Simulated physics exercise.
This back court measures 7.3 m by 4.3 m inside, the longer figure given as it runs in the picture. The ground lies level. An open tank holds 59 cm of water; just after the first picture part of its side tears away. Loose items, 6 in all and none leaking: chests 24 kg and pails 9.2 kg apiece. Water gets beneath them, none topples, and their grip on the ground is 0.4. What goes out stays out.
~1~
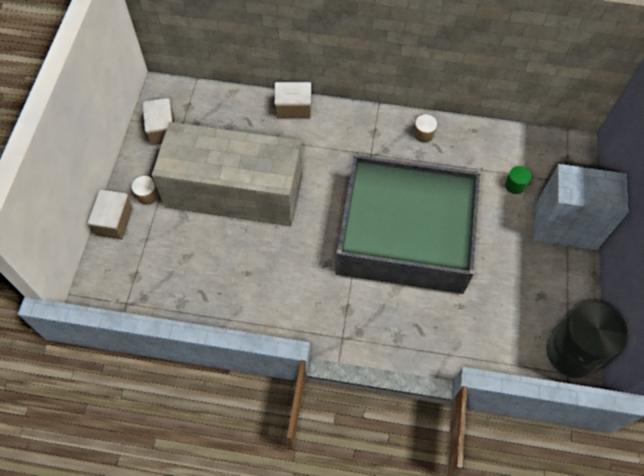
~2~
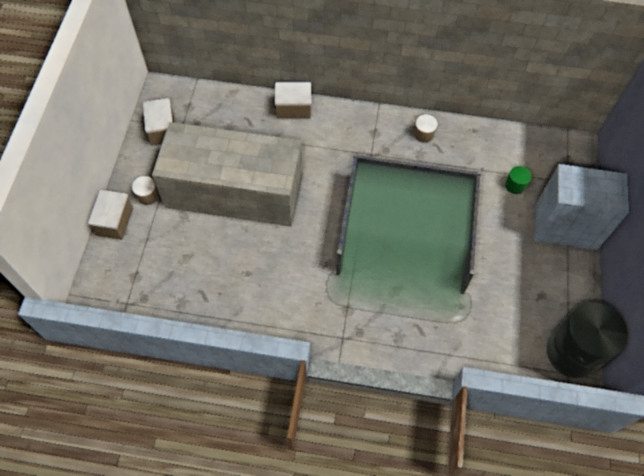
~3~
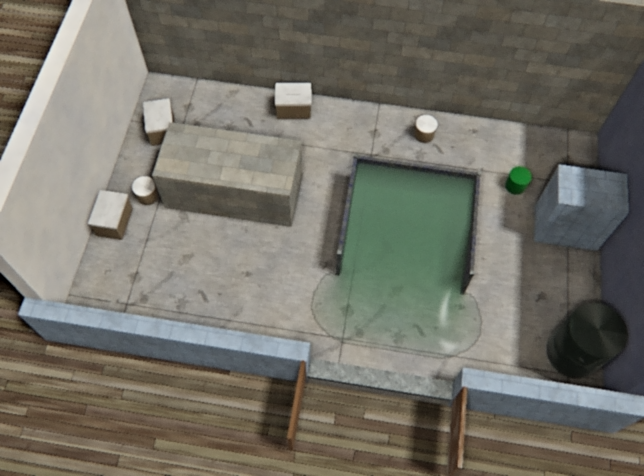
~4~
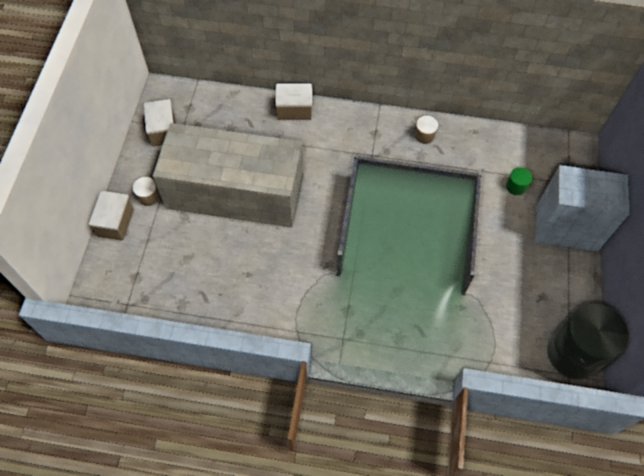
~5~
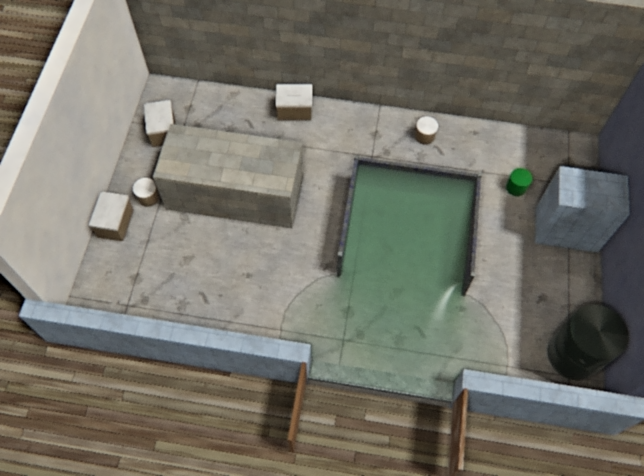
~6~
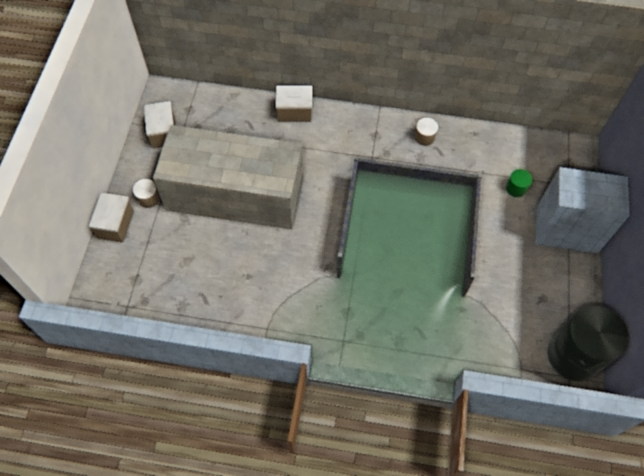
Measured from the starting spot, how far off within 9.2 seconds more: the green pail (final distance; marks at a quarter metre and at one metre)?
The green pail holds its place.
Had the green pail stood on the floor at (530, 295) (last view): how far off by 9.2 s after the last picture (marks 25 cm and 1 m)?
It stays put.
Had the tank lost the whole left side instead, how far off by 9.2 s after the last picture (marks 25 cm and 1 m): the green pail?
Then the green pail holds its place.
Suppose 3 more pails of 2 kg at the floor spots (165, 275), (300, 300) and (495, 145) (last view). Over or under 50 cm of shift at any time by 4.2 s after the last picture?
In turn: Over, under, under.
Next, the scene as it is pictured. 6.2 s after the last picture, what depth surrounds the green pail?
About 2 cm.
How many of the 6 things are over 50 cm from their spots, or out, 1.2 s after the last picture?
0 of them.
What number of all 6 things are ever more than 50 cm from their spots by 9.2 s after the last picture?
0 of them.
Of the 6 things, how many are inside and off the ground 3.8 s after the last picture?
I count 0.
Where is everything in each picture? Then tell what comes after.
The first frame shows the green pail at (520, 175) rests on the ground; water covers 2.5 m2; 0 of 6 have shifted.
The second frame shows the green pail at (521, 175), on the bottom; water covers 3.4 m2; 0 of 6 have shifted.
The third frame shows the green pail at (521, 175), on the bottom; water covers 4.5 m2; 0 of 6 have shifted.
The fourth frame shows the green pail at (521, 176), on the bottom; 5.9 m2 under water; 0 of 6 have shifted.
The fifth frame shows the green pail at (521, 177) rests on the ground; water covers 6.5 m2; 0 of 6 have shifted.
The sixth frame shows the green pail at (521, 178) rests on the ground; water covers 6.8 m2; 0 of 6 have shifted.
Then, 1.2 s after the last picture the green pail is near (521, 178), 0.0 m from its start, aground; 0 of 6 are out; 0 afloat.
Then, 3.8 s after the last picture the green pail is near (521, 178), 0.0 m from its start, aground; 0 of 6 are out; 0 afloat.
Then, 6.2 s after the last picture the green pail is near (521, 178), 0.0 m from its start, aground; 0 of 6 are out; 0 afloat.
Then, 9.2 s after the last picture the green pail is near (521, 178), 0.0 m from its start, aground; 0 of 6 are out; 0 afloat.
